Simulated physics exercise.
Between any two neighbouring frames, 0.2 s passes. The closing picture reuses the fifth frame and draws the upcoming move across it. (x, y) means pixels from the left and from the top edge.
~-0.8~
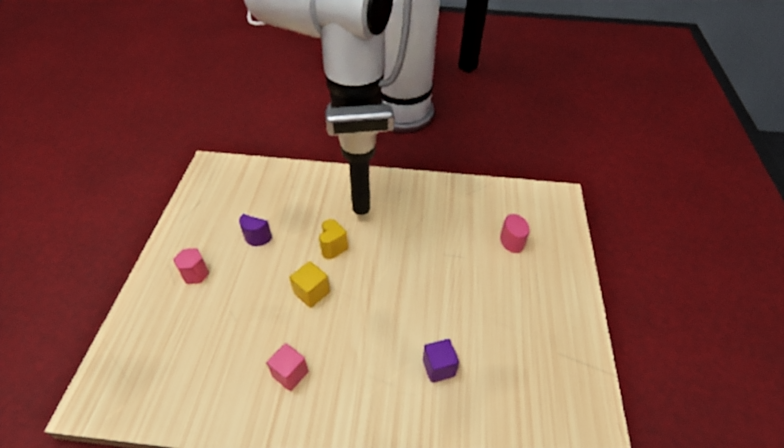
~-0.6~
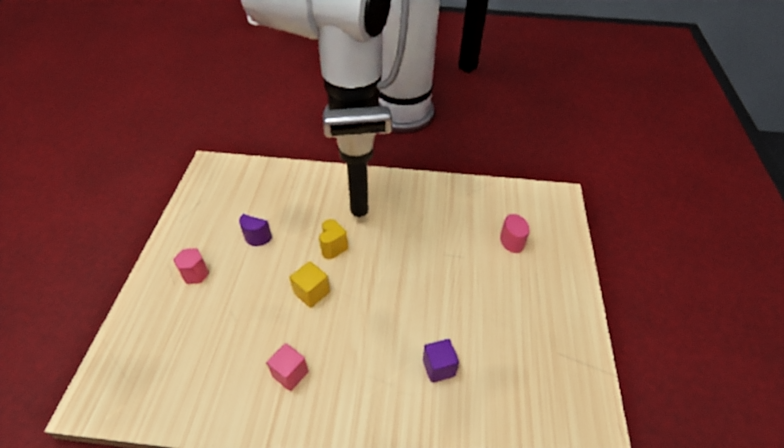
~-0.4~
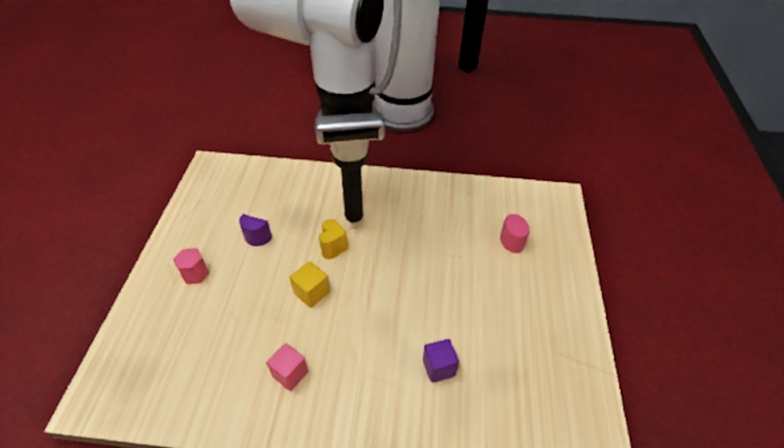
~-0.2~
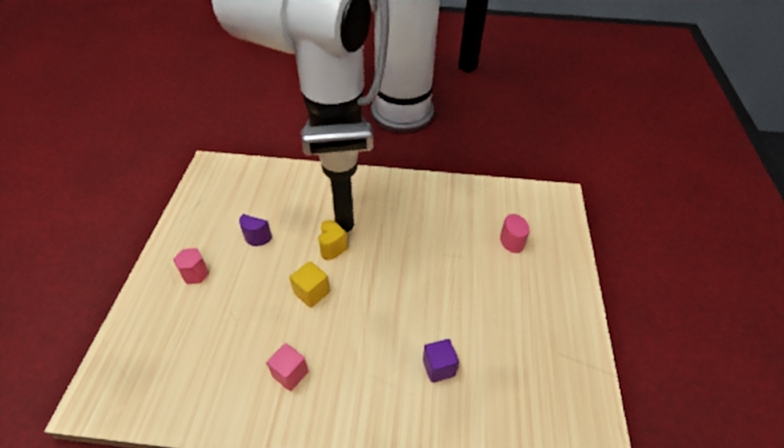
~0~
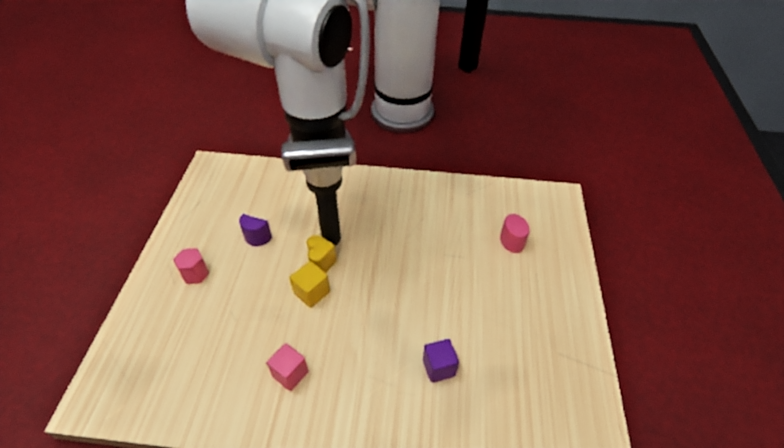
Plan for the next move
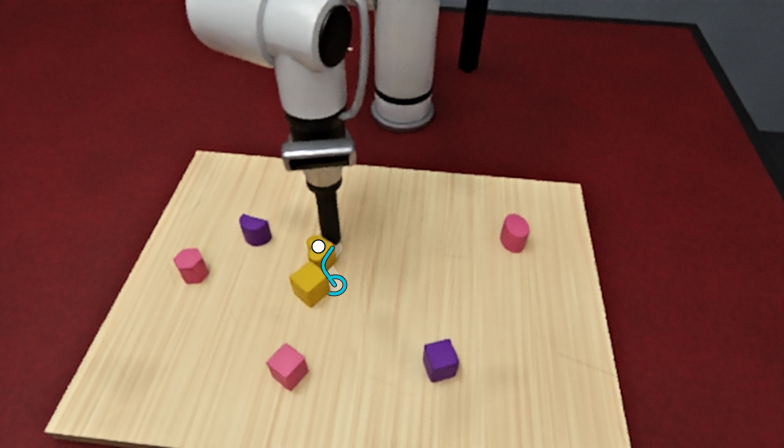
On a light wooden board scattered with pink, purple and yellow blocks, a robot arm moved its black stick down and to the left, nudging the yellow heart block slightly toward the yellow square one.
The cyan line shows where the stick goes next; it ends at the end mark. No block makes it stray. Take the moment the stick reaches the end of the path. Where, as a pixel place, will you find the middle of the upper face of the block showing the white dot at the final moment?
Final place: (301, 263).
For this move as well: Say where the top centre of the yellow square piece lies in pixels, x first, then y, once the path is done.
At the end it should sit near (299, 288).
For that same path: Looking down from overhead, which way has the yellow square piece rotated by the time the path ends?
From overhead, anticlockwise.
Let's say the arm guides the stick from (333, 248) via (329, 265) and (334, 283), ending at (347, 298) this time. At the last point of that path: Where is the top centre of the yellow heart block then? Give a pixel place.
Top centre: (305, 262).
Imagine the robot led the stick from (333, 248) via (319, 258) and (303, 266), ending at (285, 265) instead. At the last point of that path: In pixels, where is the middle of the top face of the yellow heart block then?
Its top middle is near (282, 268).
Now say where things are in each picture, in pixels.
In the first frame, stick's lower end at (361, 209); yellow square piece at (308, 276); yellow heart block at (331, 230).
In the second frame, stick at (359, 210); blocks still.
In the third frame, stick at (354, 216); blocks still.
In the fourth frame, stick at (345, 225); yellow heart block at (330, 231).
In the fifth frame, stick at (331, 239); yellow square piece at (308, 276); yellow heart block at (318, 246).
Drawn move, from (333, 248) through (324, 260) and (326, 273) to (335, 285); the dot is on the yellow heart block.
The first path, step by step. Halfway along, stick at (322, 259); yellow square piece at (299, 288), turned 50° anticlockwise; yellow heart block at (301, 263), turned 25° clockwise.
At the end, stick at (334, 277); yellow square piece at (299, 288), turned 55° anticlockwise; yellow heart block at (301, 263), turned 25° clockwise.
